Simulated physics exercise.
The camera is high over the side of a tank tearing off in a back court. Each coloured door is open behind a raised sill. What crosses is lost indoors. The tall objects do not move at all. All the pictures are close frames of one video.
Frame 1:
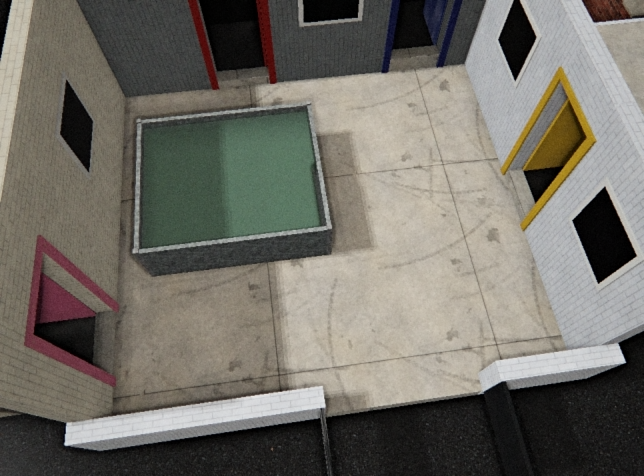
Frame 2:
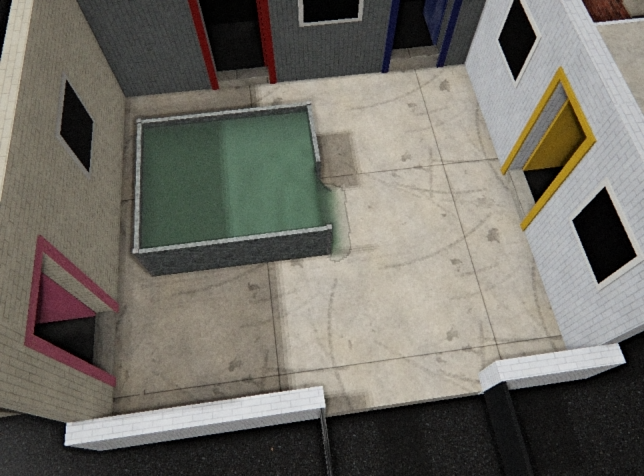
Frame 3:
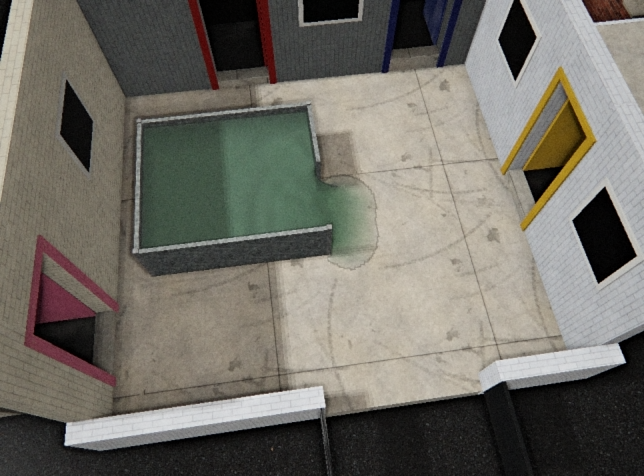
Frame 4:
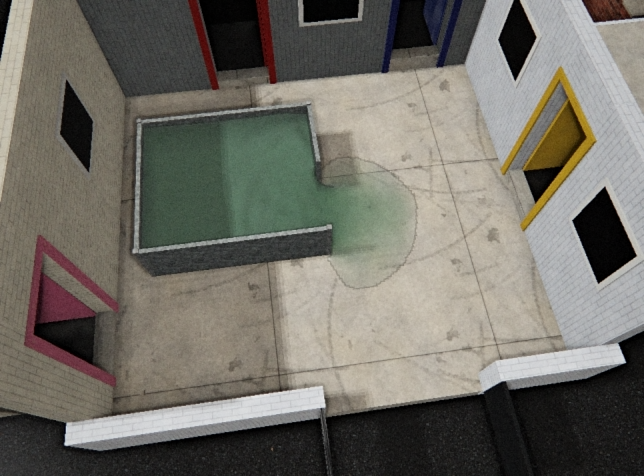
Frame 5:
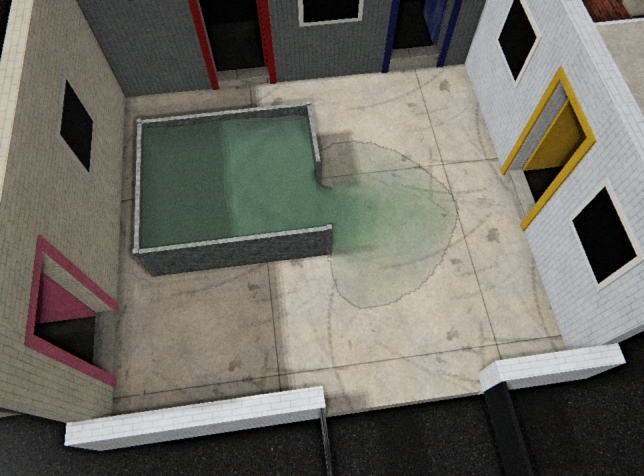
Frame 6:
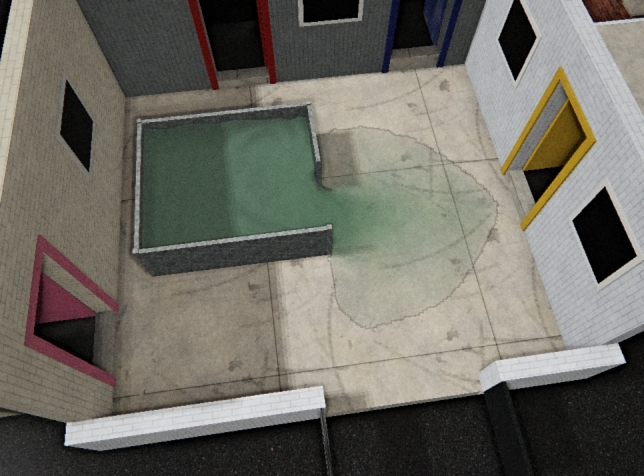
Green water poured out through a gap in the right side of a low walled tank and spread across the pale courtyard floor in a widening, thinning puddle, while the surrounding walls stayed still.
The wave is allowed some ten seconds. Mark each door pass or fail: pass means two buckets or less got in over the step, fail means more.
Red door - pass, yellow door - fail, pink door - pass, blue door - pass.
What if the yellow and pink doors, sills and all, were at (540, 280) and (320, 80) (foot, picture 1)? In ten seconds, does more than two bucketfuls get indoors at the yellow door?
Here the yellow door exceeds it.
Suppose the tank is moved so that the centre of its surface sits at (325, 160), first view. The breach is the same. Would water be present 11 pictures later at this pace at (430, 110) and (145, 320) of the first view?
The first spot is inundated, the second left dry.
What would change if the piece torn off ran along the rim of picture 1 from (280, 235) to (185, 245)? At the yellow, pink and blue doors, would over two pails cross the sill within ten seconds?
Here's how it turns out: The yellow door fails to reach the limit, the pink door surpasses the limit, and the blue door fails to reach the limit.
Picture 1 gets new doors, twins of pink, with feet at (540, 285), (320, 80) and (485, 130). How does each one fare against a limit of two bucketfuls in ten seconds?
Same order as asked - exceeds the limit, stays within the limit and exceeds the limit.
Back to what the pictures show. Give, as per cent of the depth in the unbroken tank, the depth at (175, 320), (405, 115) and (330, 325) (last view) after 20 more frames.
The depths come to near 0, 4 and 0 per cent respectively.
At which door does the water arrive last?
I'd go with the one in pink.
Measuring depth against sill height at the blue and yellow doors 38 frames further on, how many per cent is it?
The first is near 70 per cent, the second near 120 per cent.
A moment on, water covers 40 % of the floor; the red door not reached, the yellow door over two buckets in, the pink door not reached, the blue door not reached.
Next, water covers 40 % of the floor; the red door not reached, the yellow door far over two buckets in, the pink door not reached, the blue door wet at the sill, nothing in.
Then, water covers 50 % of the floor; the red door not reached, the yellow door far over two buckets in, the pink door not reached, the blue door wet at the sill, nothing in.
Later, water covers 95 % of the floor; the red door wet at the sill, nothing in, the yellow door far over two buckets in, the pink door wet at the sill, nothing in, the blue door wet at the sill, nothing in.
In the end, water covers 95 % of the floor; the red door wet at the sill, nothing in, the yellow door far over two buckets in, the pink door wet at the sill, nothing in, the blue door wet at the sill, nothing in.
